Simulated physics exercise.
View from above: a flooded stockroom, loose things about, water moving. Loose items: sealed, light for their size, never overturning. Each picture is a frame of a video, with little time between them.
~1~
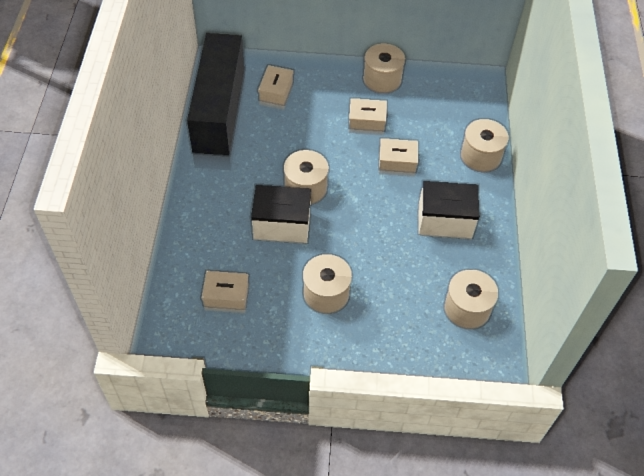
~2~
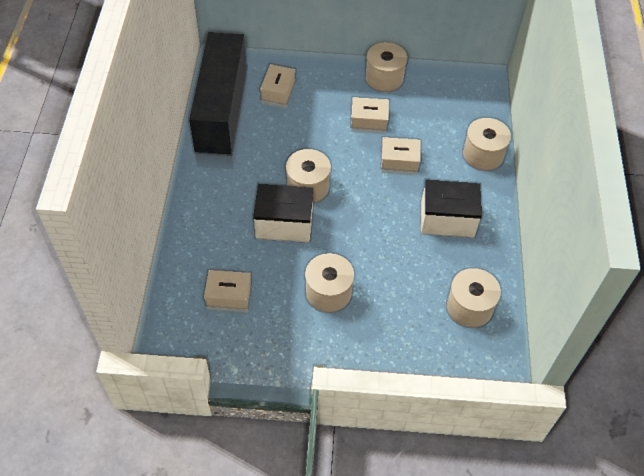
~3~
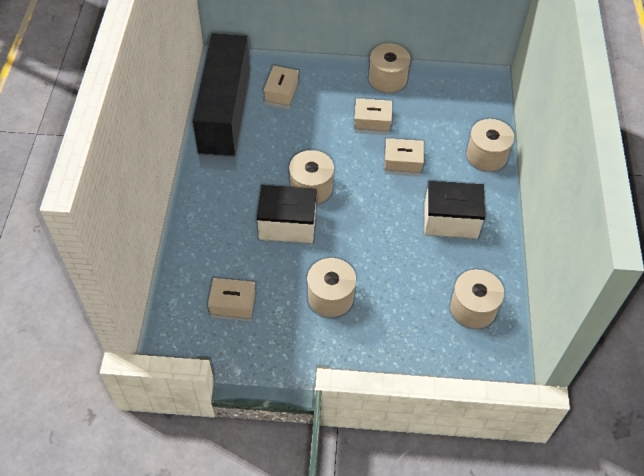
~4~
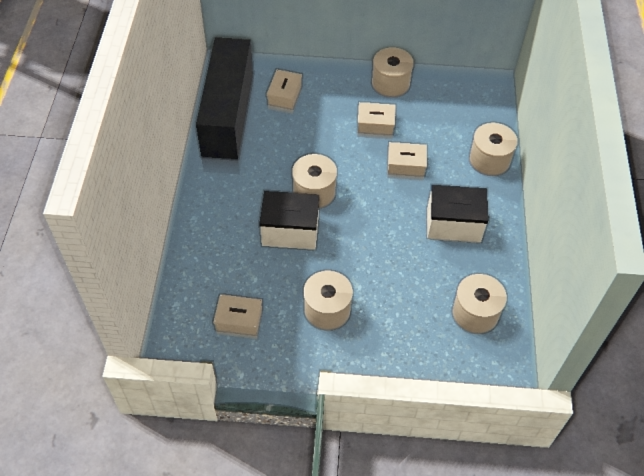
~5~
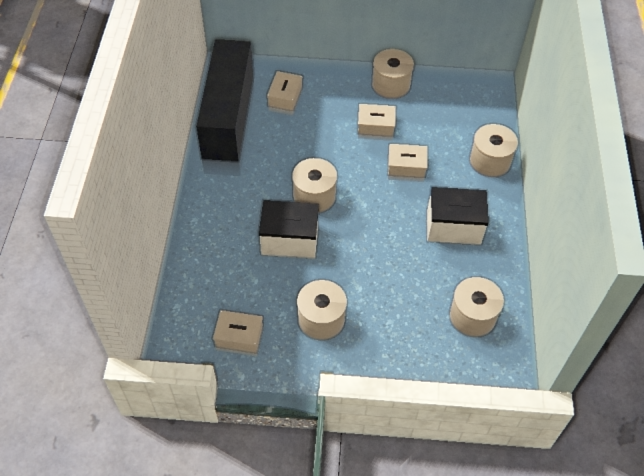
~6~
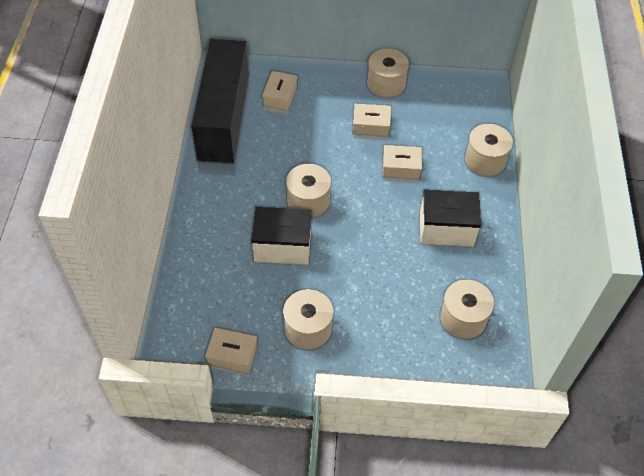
In the video, seen from above, a dark green gate in the front wall of a flooded room swings outward, then a tan box drifts toward the viewer, followed by a nearby round tub, while other floating items shift slightly.
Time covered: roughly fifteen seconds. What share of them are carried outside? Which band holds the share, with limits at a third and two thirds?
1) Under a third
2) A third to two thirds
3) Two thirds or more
Option 2: A third to two thirds.
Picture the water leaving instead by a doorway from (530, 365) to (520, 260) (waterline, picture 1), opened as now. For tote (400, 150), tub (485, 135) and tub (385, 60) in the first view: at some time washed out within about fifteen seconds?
One by one: Exits; exits; held indoors.
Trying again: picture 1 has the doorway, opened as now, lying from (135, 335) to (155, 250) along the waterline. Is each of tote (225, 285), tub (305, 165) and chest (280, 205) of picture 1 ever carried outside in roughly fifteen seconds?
The three read escape, escape and escape, respectively.
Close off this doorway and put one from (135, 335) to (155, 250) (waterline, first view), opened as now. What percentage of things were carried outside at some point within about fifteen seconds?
About 40 %.
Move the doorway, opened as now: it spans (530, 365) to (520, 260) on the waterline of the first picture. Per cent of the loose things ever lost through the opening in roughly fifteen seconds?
I'd guess around 60 percent.
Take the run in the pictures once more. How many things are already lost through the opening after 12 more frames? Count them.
The count is 3.
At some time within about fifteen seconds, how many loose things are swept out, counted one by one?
By my count, 5.
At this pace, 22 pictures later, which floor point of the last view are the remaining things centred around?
Near (354, 246).
A moment on, 1 of 11 are out; 10 afloat.
Next, 3 of 11 are out; 8 afloat.
Later, 3 of 11 are out; 8 afloat.
In the end, 5 of 11 are out; 6 afloat.
